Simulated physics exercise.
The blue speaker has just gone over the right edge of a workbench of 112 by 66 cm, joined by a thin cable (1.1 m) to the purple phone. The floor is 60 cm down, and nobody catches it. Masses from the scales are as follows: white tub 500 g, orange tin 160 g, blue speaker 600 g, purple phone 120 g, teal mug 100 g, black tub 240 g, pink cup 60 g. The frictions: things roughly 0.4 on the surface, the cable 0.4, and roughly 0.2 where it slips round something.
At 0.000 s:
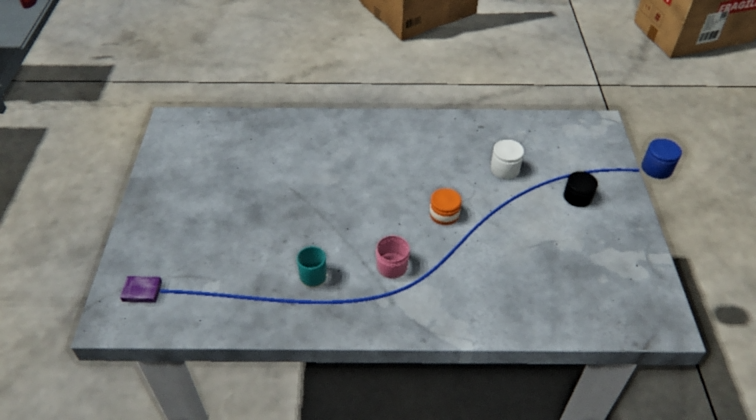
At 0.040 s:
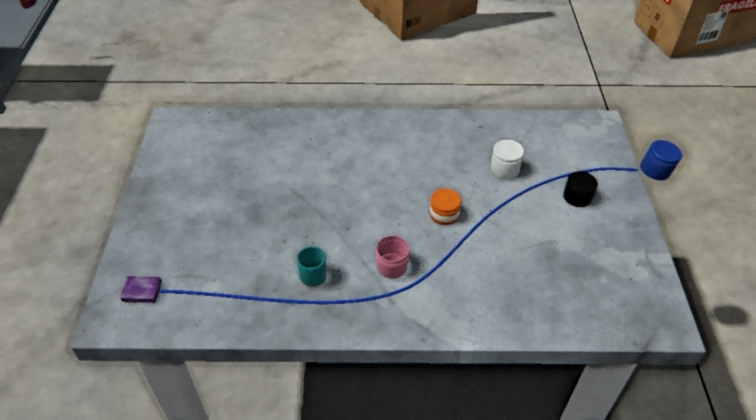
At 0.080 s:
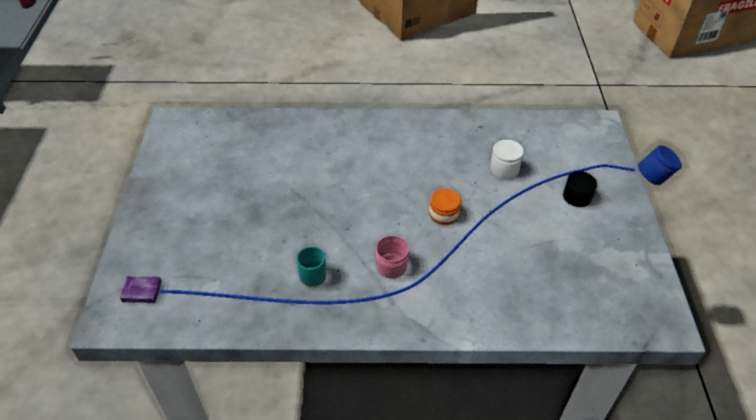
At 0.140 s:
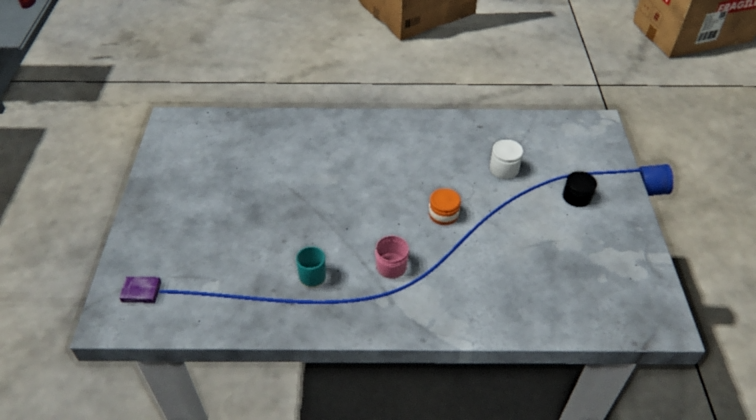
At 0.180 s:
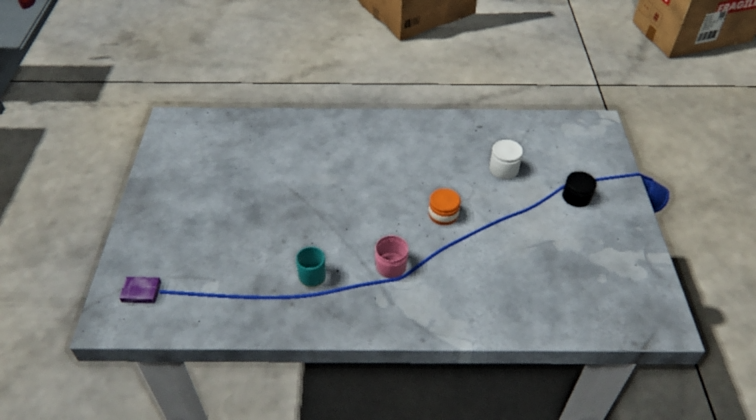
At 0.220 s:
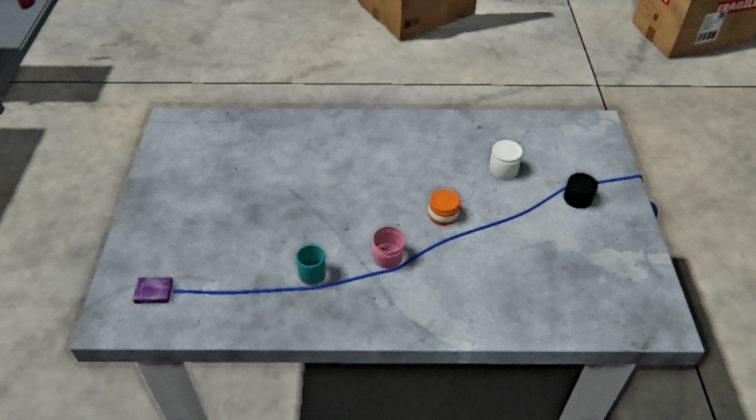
At the start, a thin blue cable curves across a gray workbench from a purple phone past several small containers to a blue speaker at the right edge. The speaker tilts and drops over the edge, the cable straightens, and the phone slides slightly right as the pink cup shifts a little.
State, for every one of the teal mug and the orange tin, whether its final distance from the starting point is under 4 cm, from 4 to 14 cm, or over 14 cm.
Outcome: The teal mug covers a medium distance. The orange tin covers a tiny distance.
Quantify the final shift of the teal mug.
Teal mug: 10 cm.
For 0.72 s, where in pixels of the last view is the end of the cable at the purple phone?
Somewhere around (574, 246) in the final picture.
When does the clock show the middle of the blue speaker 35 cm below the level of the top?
About: 0.40 s.
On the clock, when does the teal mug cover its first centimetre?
Estimate for the teal mug: Near 0.24 seconds.
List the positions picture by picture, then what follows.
In the first picture, teal mug (311, 257); orange tin (446, 199); cable runs through (510, 201) (442, 262) (339, 302) (220, 295).
In the second picture, blue speaker (666, 150); cable runs through (594, 170) (442, 262) (220, 295).
In the third picture, blue speaker (660, 165); cable runs through (592, 168) (442, 263) (220, 295).
In the fourth picture, blue speaker (655, 180); cable runs through (442, 261) (219, 295).
In the fifth picture, blue speaker (649, 195); cable runs through (618, 177) (442, 250) (220, 296).
In the sixth picture, teal mug (310, 256); orange tin (445, 199); cable runs through (633, 177) (543, 202) (452, 238) (352, 280) (233, 293).
After 0.5 s, the cable's tail end at (350, 273); teal mug 6 cm off its start, purple phone 37 cm off its start, pink cup 17 cm off its start.
After 0.7 s, the cable's tail end at (574, 246); teal mug 10 cm off its start, purple phone 81 cm off its start, pink cup 17 cm off its start.
After 1.0 s, the cable's tail end at (646, 229); teal mug 10 cm off its start at (342, 225), purple phone 98 cm off its start at (640, 236), pink cup 17 cm off its start at (374, 183).
After 1.2 s, the cable's tail end at (646, 228); teal mug 10 cm off its start, purple phone 98 cm off its start, pink cup 17 cm off its start.
After 2.4 s, the cable's tail end at (646, 228); teal mug 10 cm off its start at (342, 225), orange tin 0 cm off its start at (445, 199), purple phone 98 cm off its start at (642, 235), pink cup 18 cm off its start at (374, 183).
